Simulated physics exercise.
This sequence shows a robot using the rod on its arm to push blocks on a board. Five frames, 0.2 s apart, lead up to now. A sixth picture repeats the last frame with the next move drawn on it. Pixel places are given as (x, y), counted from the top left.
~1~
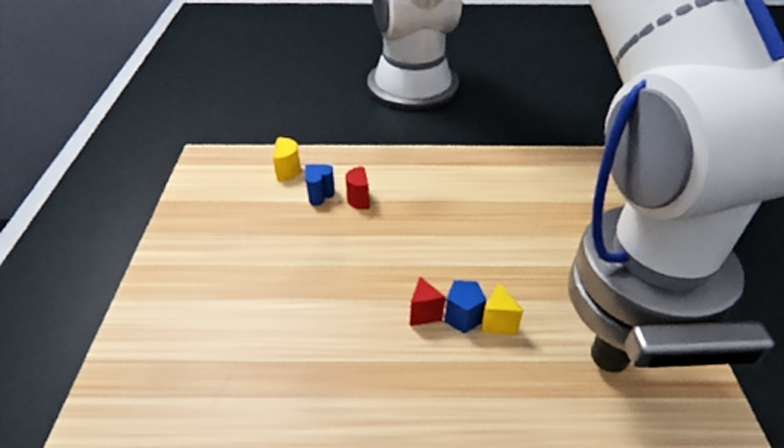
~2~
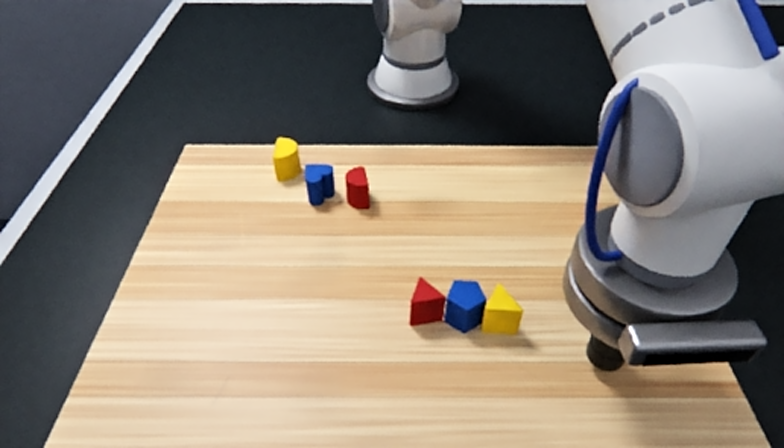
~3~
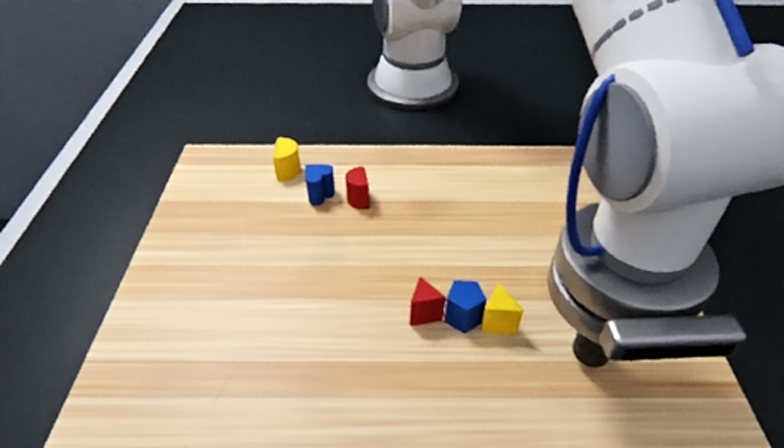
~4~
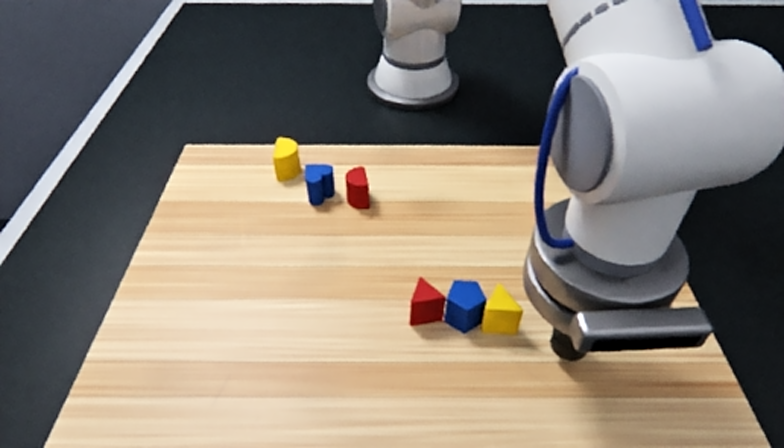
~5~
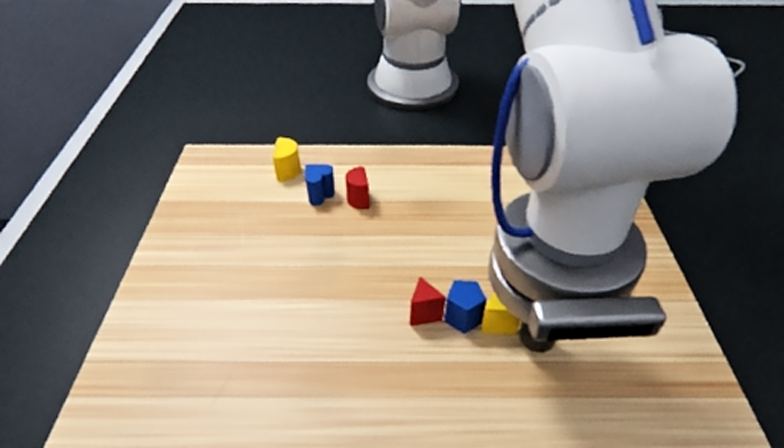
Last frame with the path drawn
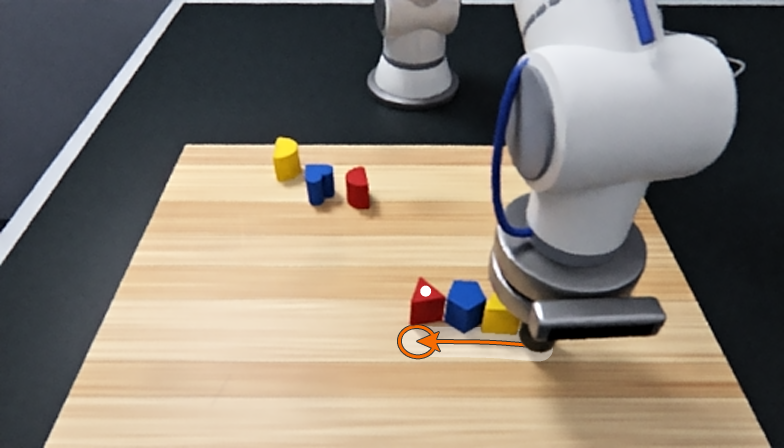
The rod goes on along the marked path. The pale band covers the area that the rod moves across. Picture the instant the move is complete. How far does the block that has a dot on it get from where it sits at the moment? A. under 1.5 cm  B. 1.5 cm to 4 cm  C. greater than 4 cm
A.
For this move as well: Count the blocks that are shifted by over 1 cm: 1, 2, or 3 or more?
Here I'd predict two blocks moving more than 1 cm.
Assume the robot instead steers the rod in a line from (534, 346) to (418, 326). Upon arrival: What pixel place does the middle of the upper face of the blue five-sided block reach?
Its top middle is near (436, 276).
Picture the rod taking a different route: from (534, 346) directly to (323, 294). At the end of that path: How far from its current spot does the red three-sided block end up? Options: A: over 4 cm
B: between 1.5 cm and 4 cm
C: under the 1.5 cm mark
I'll go with A - over 4 cm.
Drawn move, from (534, 346) to (417, 341); the dot is on the red three-sided block.
On the path given first. One third of the way, rod at (497, 335); red three-sided block at (421, 291); blue five-sided block at (449, 283), turned 50° anticlockwise; yellow three-sided block at (485, 289), turned 60° clockwise.
Two thirds of the way, rod at (457, 334); red three-sided block at (421, 291); blue five-sided block at (449, 283), turned 50° anticlockwise; yellow three-sided block at (481, 289), turned 90° clockwise.
At the end, rod at (418, 334); red three-sided block at (421, 291); blue five-sided block at (449, 283), turned 50° anticlockwise; yellow three-sided block at (481, 289), turned 90° clockwise.
